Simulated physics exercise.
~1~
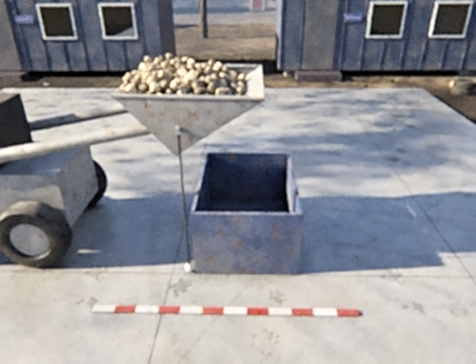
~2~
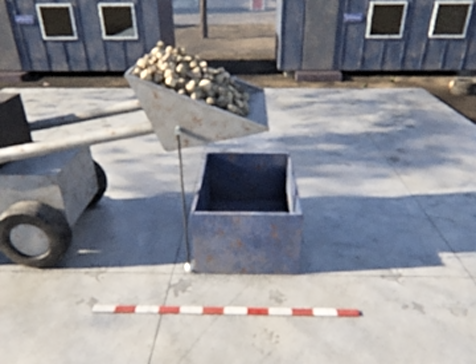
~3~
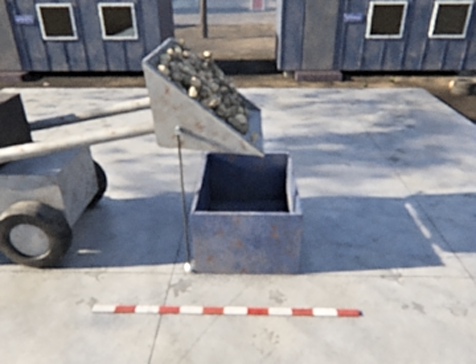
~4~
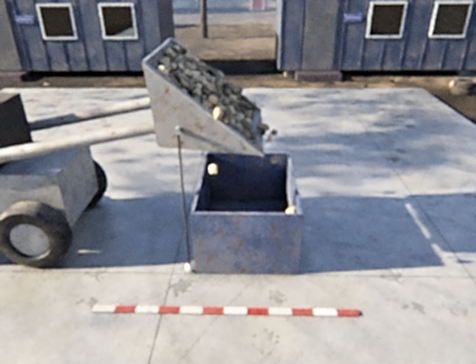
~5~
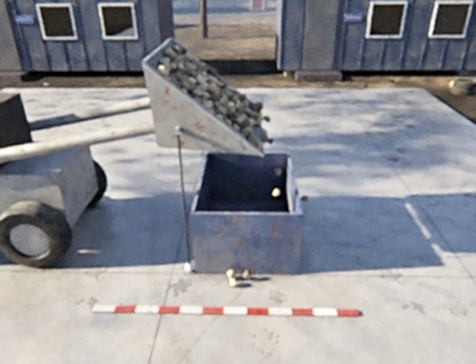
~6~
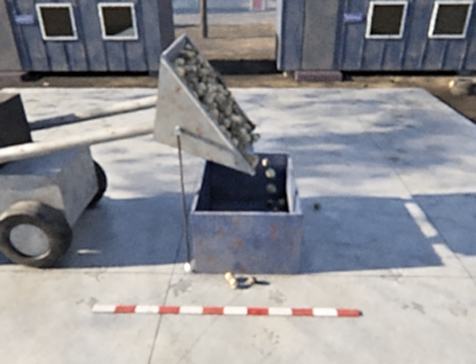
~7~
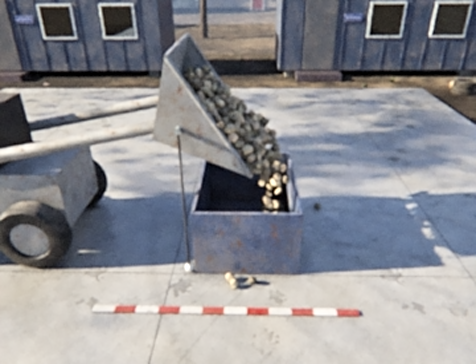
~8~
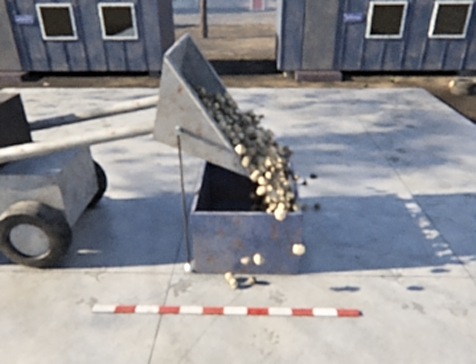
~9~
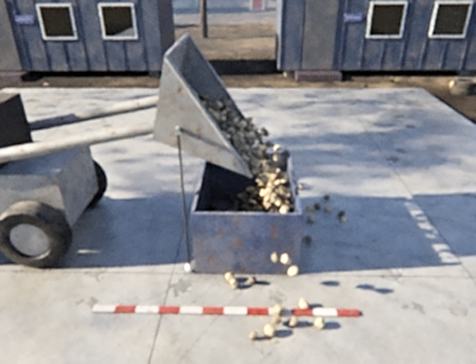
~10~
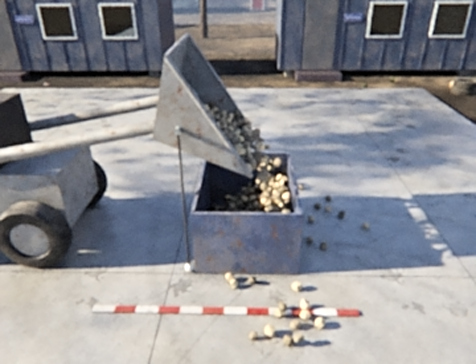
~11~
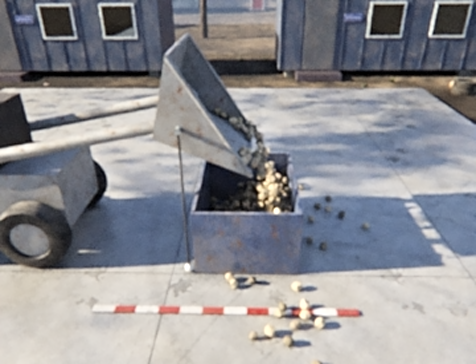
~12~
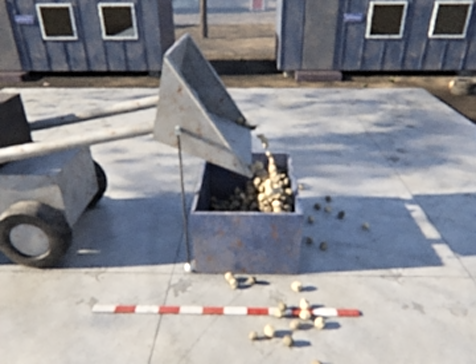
A grey metal bucket heaped with pale stones hangs from a loader's arms at the left, beside an open blue-grey bin on a sunlit concrete yard, viewed from slightly above. Blue buildings stand behind, and a red-and-white striped staff lies in front. The bucket tips to the right and pauses, letting a few stones drop, one or two landing outside the bin. It then tips more steeply, and the load pours down, mostly into the bin, while some stones scatter on the ground. Finally the bucket hangs still, nearly empty, above the filled bin.
